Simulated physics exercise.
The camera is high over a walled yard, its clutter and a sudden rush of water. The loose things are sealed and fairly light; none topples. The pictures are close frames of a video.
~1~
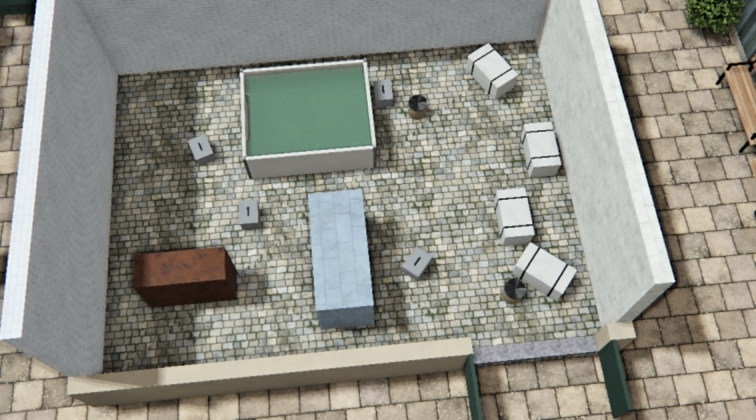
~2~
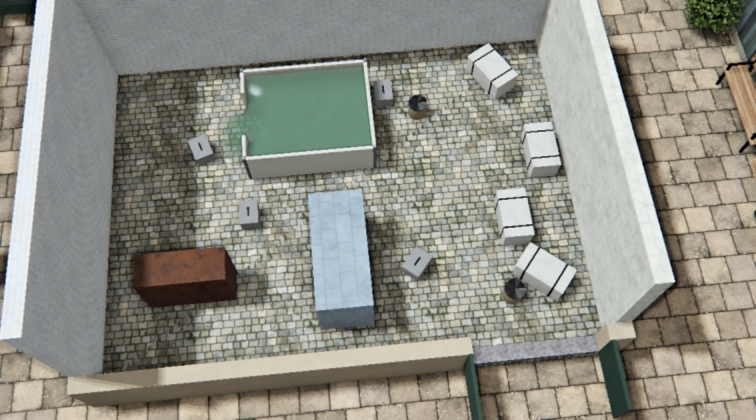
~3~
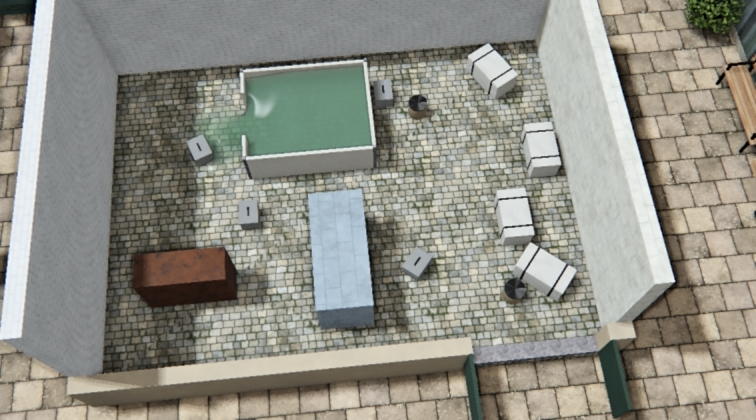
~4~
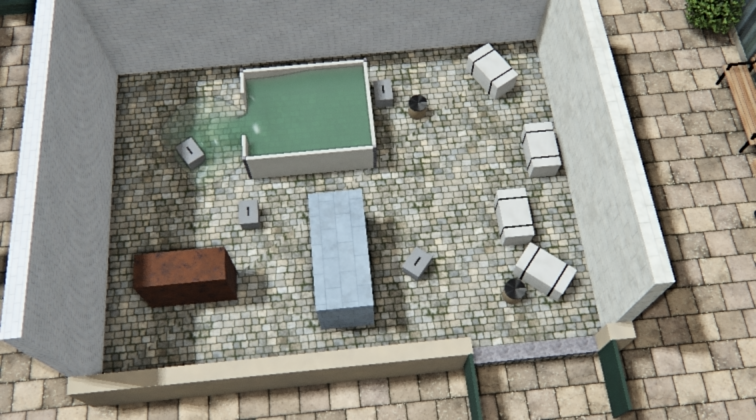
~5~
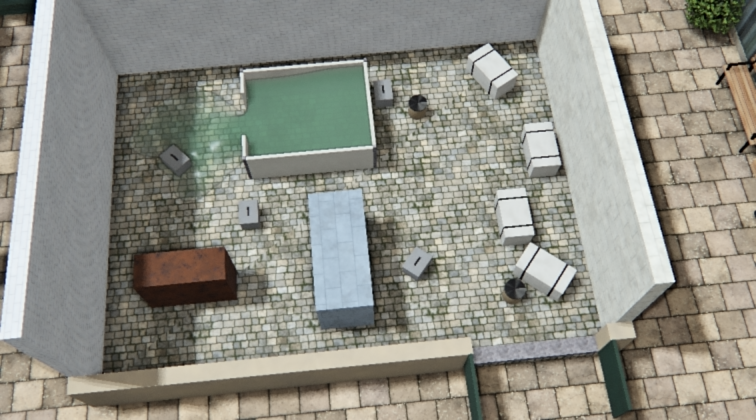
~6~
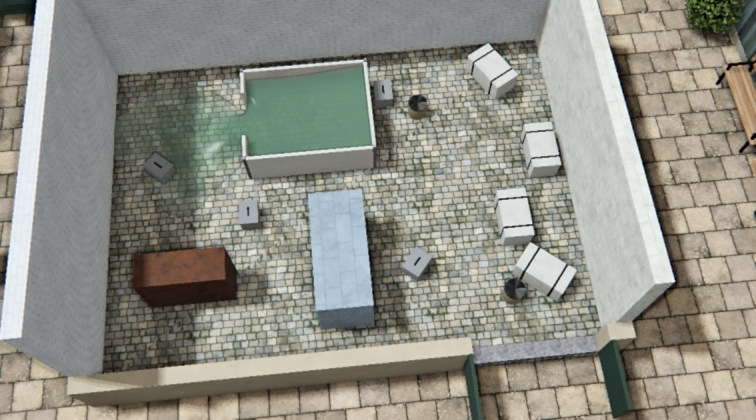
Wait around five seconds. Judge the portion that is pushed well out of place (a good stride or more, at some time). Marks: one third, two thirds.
Share: Less than a third.
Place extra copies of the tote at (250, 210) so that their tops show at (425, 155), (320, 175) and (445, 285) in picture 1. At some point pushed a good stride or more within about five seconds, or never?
One after the other: Under that, not that far, under that.
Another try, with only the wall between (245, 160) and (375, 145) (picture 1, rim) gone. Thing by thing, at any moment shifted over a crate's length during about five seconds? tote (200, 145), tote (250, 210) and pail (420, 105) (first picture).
One after the other: Not that far, pushed that far, under that.
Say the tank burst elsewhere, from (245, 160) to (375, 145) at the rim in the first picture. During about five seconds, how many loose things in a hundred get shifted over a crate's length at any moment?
About 60 per cent.
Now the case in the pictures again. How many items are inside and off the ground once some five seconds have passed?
I count 0.
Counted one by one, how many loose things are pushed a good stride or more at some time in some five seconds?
1 of them.
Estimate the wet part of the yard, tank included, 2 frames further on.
Roughly 20 per cent.
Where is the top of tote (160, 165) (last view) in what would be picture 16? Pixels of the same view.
At about (120, 284).
A moment on, 1 of 10 are well off their spots; 0 afloat.
Next, 1 of 10 are well off their spots; 0 afloat.
Later, 1 of 10 are well off their spots; 1 afloat.
In the end, 1 of 10 are well off their spots, and 1 have been at some point; 0 afloat.
